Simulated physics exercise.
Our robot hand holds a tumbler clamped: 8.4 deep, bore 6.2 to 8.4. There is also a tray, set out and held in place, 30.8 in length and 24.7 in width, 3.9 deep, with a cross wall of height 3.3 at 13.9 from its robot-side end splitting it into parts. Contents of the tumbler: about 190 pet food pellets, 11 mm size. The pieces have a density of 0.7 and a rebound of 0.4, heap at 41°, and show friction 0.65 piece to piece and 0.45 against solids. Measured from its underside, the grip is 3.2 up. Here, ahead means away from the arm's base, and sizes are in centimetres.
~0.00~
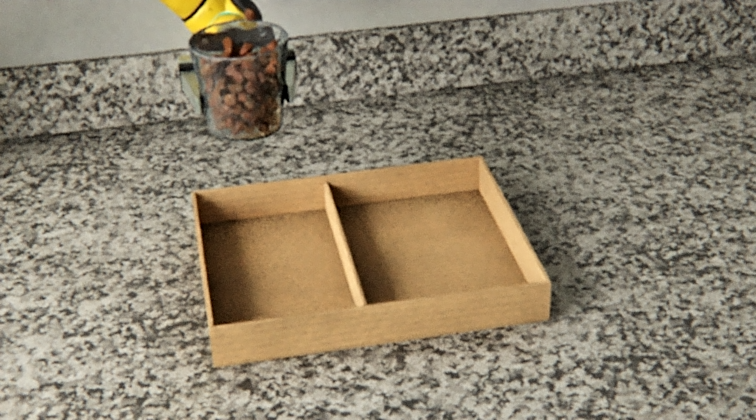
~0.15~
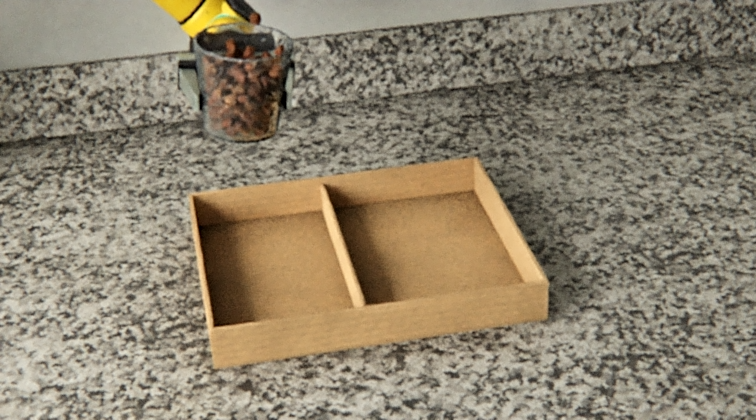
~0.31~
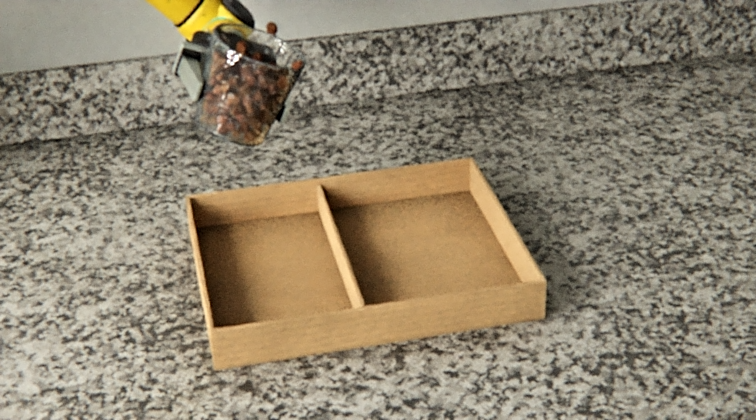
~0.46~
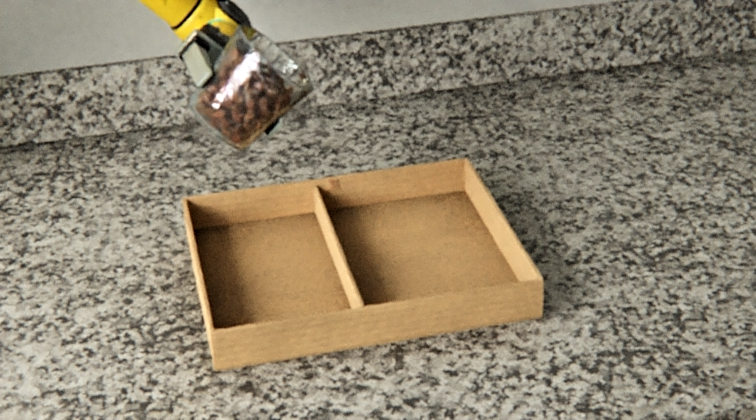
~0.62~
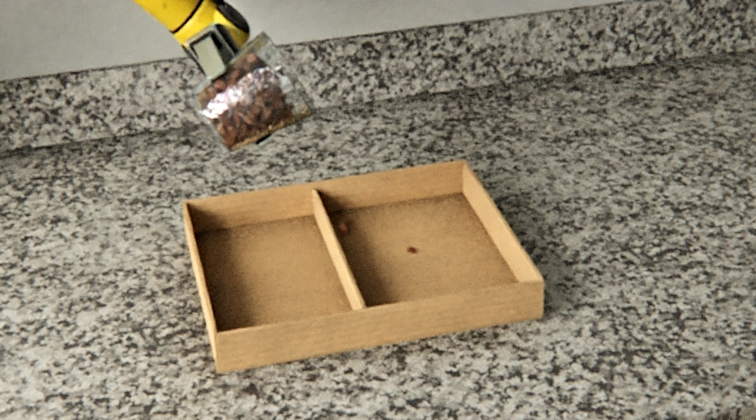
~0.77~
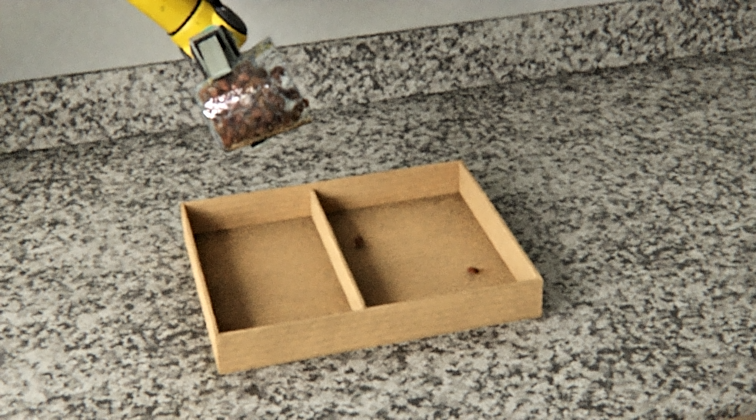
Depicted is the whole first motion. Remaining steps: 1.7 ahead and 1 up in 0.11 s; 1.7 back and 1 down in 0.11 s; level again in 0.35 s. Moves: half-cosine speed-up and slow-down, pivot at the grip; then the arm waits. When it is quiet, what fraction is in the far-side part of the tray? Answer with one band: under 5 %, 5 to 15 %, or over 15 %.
5 to 15 %.
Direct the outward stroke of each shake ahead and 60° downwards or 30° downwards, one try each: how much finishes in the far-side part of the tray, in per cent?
Roughly 5 per cent, then 5 per cent.
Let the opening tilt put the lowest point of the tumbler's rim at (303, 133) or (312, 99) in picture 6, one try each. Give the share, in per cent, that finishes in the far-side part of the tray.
Around 35 per cent, then around 5 per cent.
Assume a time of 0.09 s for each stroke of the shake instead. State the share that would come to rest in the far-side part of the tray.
Then roughly 15 percent.
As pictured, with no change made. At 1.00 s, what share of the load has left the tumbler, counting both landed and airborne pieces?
I'd say some 5 percent.
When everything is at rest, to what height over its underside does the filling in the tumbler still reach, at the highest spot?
Around 8.0 centimetres above the underside.
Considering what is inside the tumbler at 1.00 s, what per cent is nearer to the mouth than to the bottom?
About 50 percent.
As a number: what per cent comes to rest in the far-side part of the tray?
10 per cent, more or less.
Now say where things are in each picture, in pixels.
The tumbler middle at (243, 84), level; upper third of the load around (244, 67), from x 205 to 275, top at y 15; 190 in the tumbler, in the first picture.
The tumbler middle at (242, 87), tilted 7° forward; upper third of the load around (240, 69), from x 205 to 280, top at y 20, in the second picture.
The tumbler middle at (244, 89), tilted 24° forward; upper third of the load around (241, 73), from x 205 to 300, top at y 30, in the third picture.
The tumbler middle at (246, 93), tilted 45° forward; upper third of the load around (242, 76), from x 205 to 335, top at y 55; 188 in the tumbler, 2 in flight or on a rim, in the fourth picture.
The tumbler middle at (249, 98), tilted 62° forward; upper third of the load around (245, 81), from x 205 to 415, top at y 60; 188 in the tumbler, 2 in the far-side part, in the fifth picture.
The tumbler middle at (249, 101), tilted 69° forward; upper third of the load around (244, 87), from x 205 to 470, top at y 65; 188 in the tumbler, 2 in the far-side part, in the sixth picture.
After 1.00 s, tilted 69° forward, highest piece 23 above the table; 176 in the tumbler, 2 in the far-side part, 12 in flight or on a rim.
After 1.23 s, tilted 17° forward, highest piece 26 above the table; 168 in the tumbler, 18 in the far-side part, 2 in the robot-side part, 2 in flight or on a rim.
After 1.54 s, level, highest piece 26 above the table; 168 in the tumbler, 19 in the far-side part, 3 in the robot-side part.
After 2.59 s, level, highest piece 25 above the table; 168 in the tumbler, 19 in the far-side part, 3 in the robot-side part.
In the end, 168 in the tumbler, 19 in the far-side part, 3 in the robot-side part. That is 10 % in the far-side part of the tray.
